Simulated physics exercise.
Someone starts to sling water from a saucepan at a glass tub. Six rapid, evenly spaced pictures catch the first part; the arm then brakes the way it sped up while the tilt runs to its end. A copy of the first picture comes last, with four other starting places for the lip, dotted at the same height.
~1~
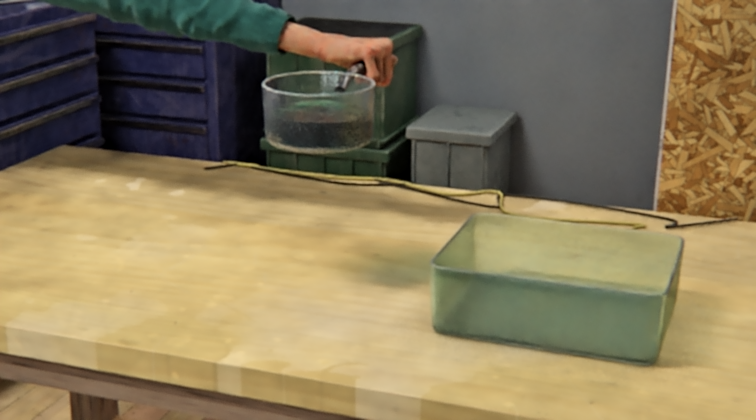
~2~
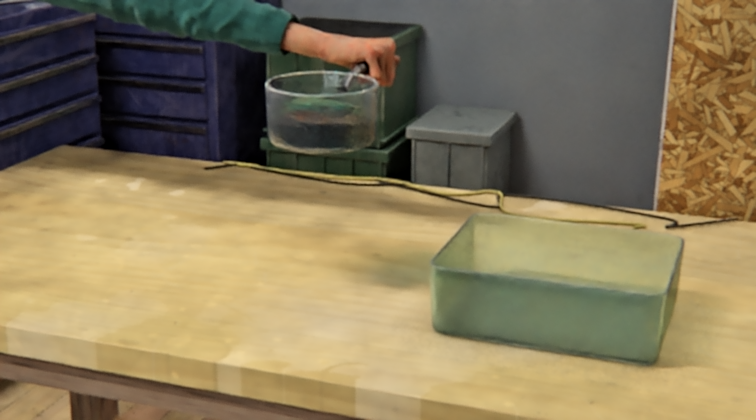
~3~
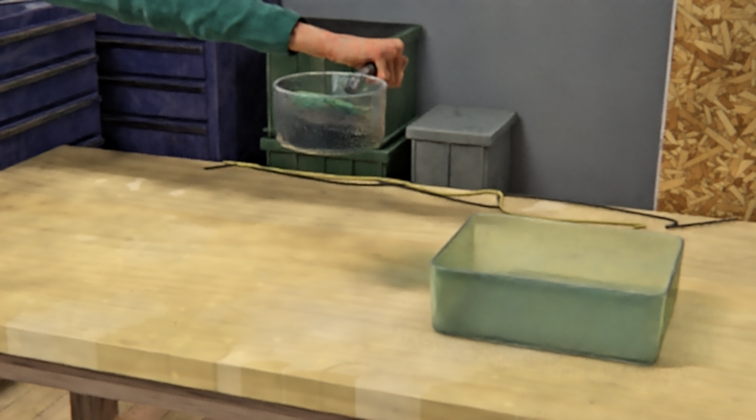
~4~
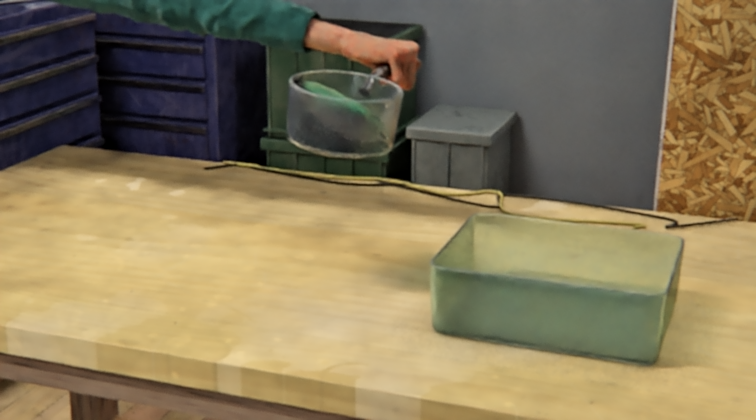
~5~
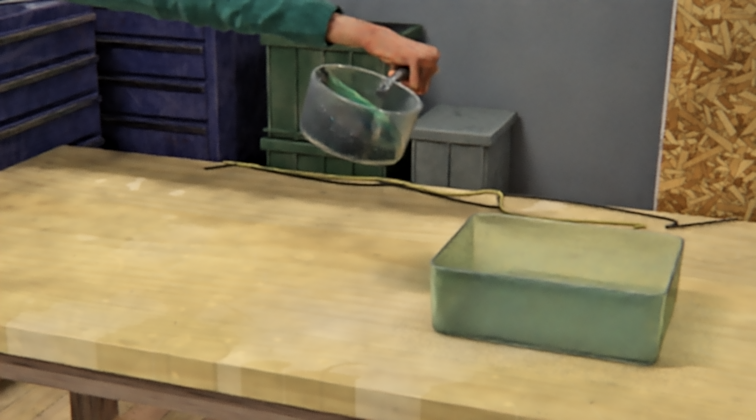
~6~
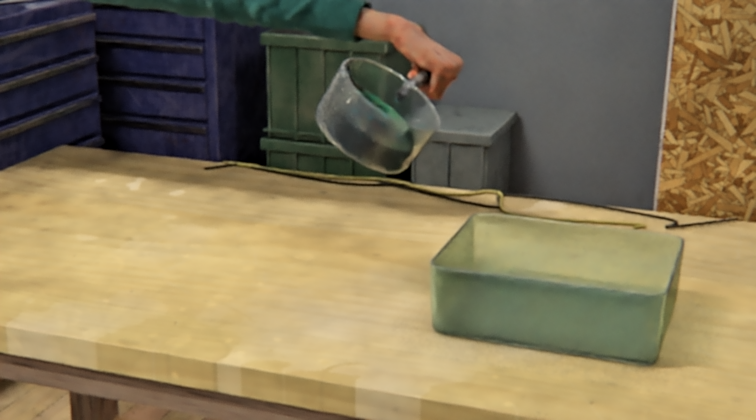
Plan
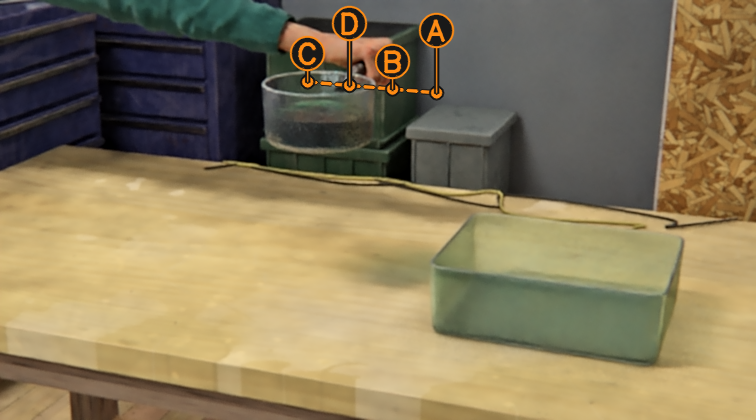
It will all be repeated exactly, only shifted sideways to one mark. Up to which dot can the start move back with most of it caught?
C is the one.
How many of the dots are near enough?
All of them.
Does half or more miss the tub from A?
No, not at all.
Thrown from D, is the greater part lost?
No.
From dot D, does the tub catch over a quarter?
Yes, it does.
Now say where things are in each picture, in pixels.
The first picture shows upright, lip at (369, 87); tub from (432, 330) to (658, 364); nothing has left yet.
The second picture shows upright, lip at (372, 87); nothing has left yet.
The third picture shows upright, lip at (381, 88); nothing has left yet.
The fourth picture shows tipped about 6°, lip at (397, 95); nothing has left yet.
The fifth picture shows tipped about 18°, lip at (417, 109); nothing has left yet.
The sixth picture shows tipped about 34°, lip at (435, 127); nothing has left yet.
In orange, A at (436, 92); B at (392, 89); C at (307, 81); D at (349, 85).
If A is chosen, about 86 % lands in the tub, 5 % falls short and 9 % goes beside or beyond.
If B is chosen, about 86 % lands in the tub, 10 % falls short and 4 % goes beside or beyond.
If C is chosen, about 67 % lands in the tub, 23 % falls short and 10 % goes beside or beyond.
If D is chosen, about 76 % lands in the tub, 9 % falls short and 15 % goes beside or beyond.
